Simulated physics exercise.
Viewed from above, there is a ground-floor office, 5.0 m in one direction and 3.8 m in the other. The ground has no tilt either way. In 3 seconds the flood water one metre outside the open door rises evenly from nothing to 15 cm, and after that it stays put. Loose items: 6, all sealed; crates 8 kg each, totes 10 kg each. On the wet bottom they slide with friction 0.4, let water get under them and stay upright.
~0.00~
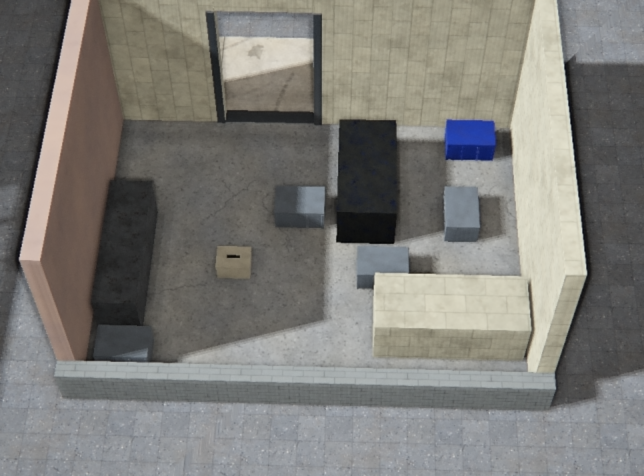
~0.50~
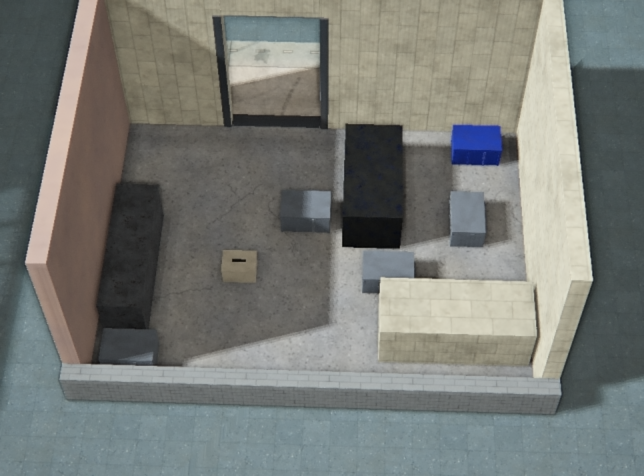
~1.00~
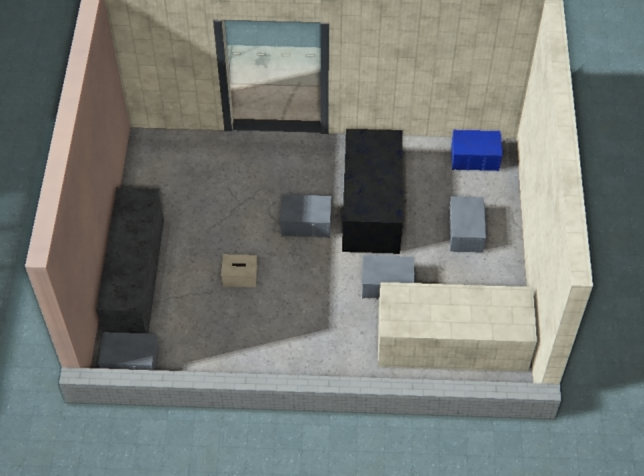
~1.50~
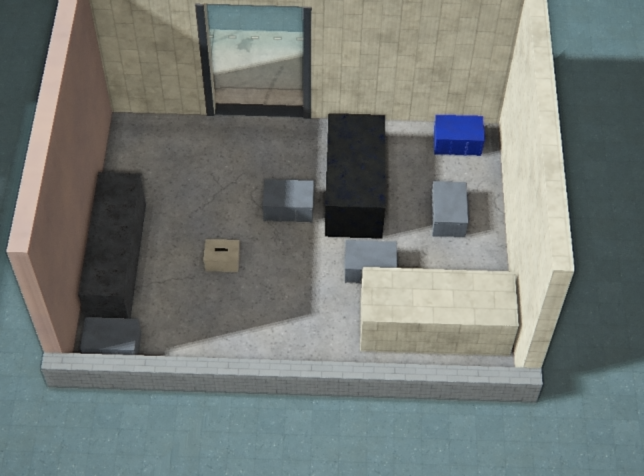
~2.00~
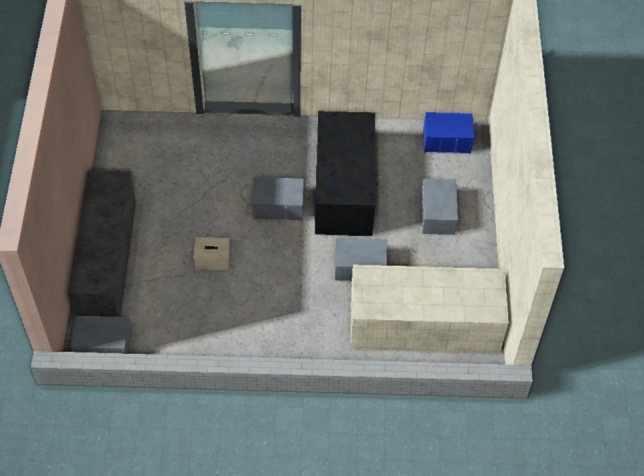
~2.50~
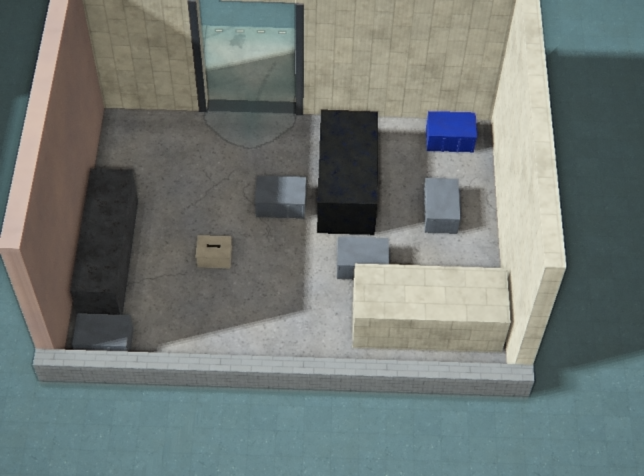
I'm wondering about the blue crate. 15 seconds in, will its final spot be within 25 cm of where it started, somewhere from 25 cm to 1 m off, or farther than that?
Its final spot will be within 25 cm of the start.
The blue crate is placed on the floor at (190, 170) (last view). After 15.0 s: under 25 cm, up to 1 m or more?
Here it heads a good way off.
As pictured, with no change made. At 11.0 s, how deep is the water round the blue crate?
Around 1 cm.
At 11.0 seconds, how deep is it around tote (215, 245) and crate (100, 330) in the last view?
Around 8 cm and 9 cm.
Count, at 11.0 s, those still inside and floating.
At that time, 3.
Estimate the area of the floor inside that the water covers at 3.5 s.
I'd put it close to 2.5 m2.
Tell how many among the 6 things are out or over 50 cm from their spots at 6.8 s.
By my reckoning, 1.
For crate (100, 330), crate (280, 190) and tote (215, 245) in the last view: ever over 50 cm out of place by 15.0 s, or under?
Going one by one, I get below, beyond and beyond.
After 3.5 s the blue crate is near (452, 124), 0.0 m from its start, aground; 0 afloat.
After 6.8 s the blue crate is near (452, 124), 0.0 m from its start, aground; 1 afloat.
After 11.0 s the blue crate is near (452, 124), 0.0 m from its start, aground; 3 afloat.
After 15.0 s the blue crate is near (452, 124), 0.0 m from its start, aground; 3 afloat.
